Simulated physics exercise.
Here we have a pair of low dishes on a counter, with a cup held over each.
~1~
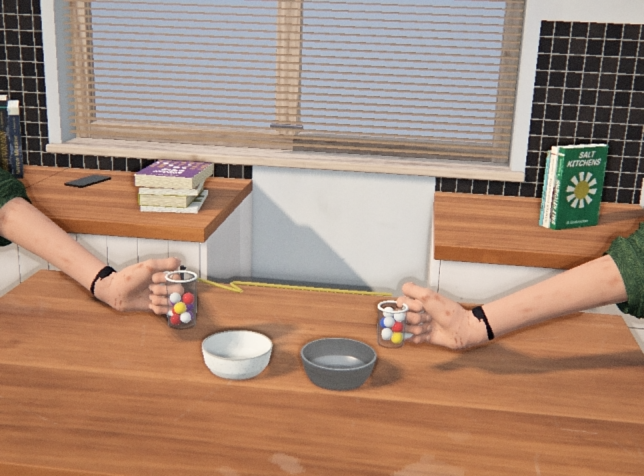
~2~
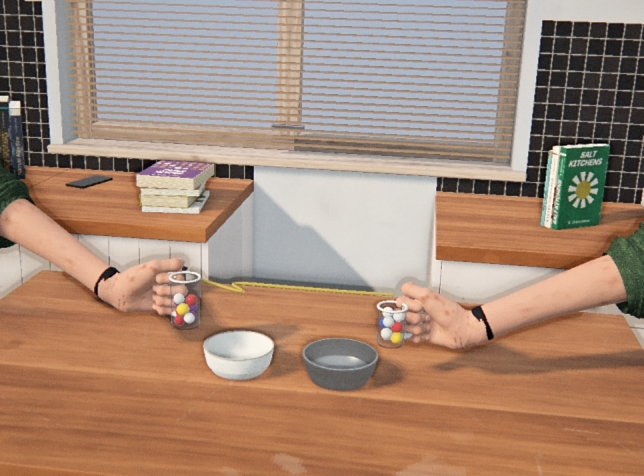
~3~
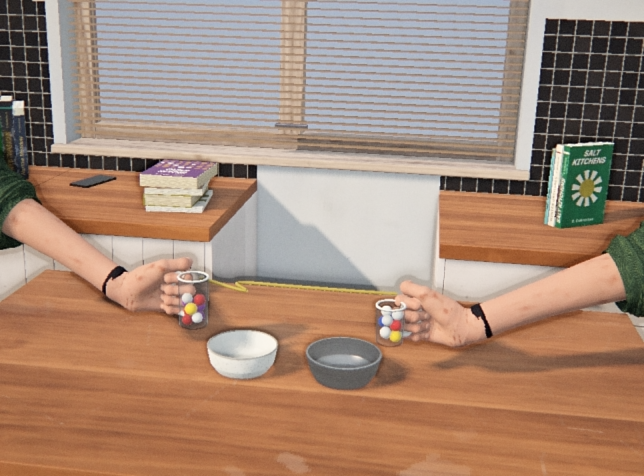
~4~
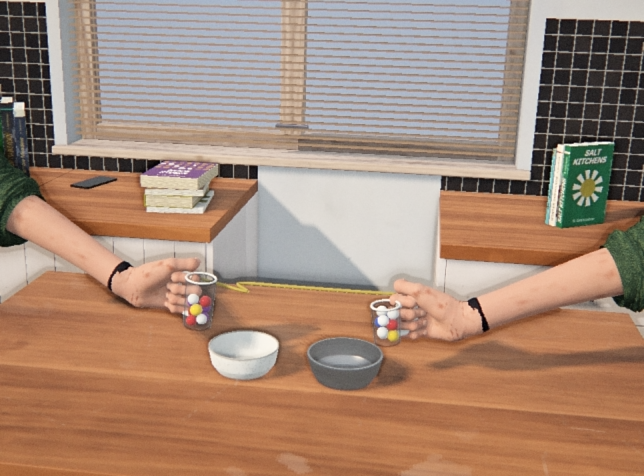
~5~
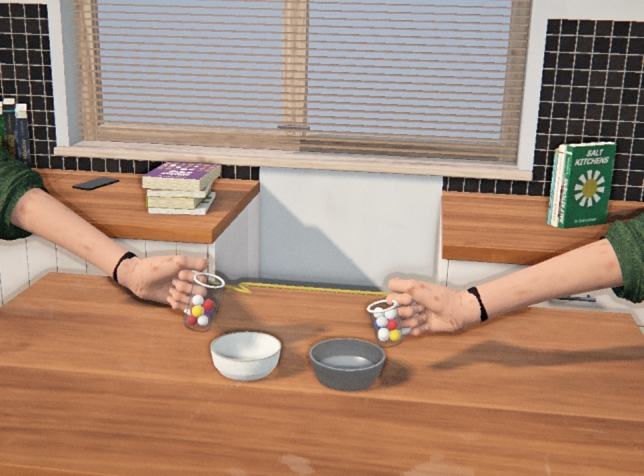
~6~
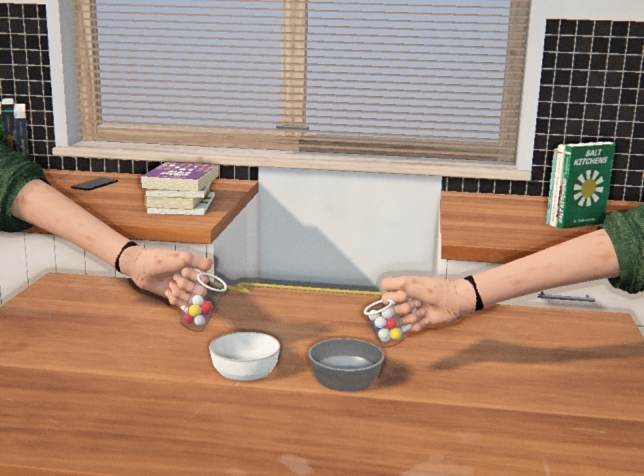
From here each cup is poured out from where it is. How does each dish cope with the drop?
Lab note: Left dish contained everything, right dish contained everything.
Then, 0.55 s later than the last frame, left, every one still in the cup; right, every one still in the cup.
Then, 1.04 s later than the last frame, left, the larger part still in the cup, about a tenth in the dish; right, roughly two thirds still in the cup, roughly a quarter in the dish, about a tenth in the air.
Then, 1.45 s later than the last frame, left, every one in the dish; right, every one in the dish.
When it is over, left, every one in the dish, not one outside the dish; right, every one in the dish, not one outside the dish.
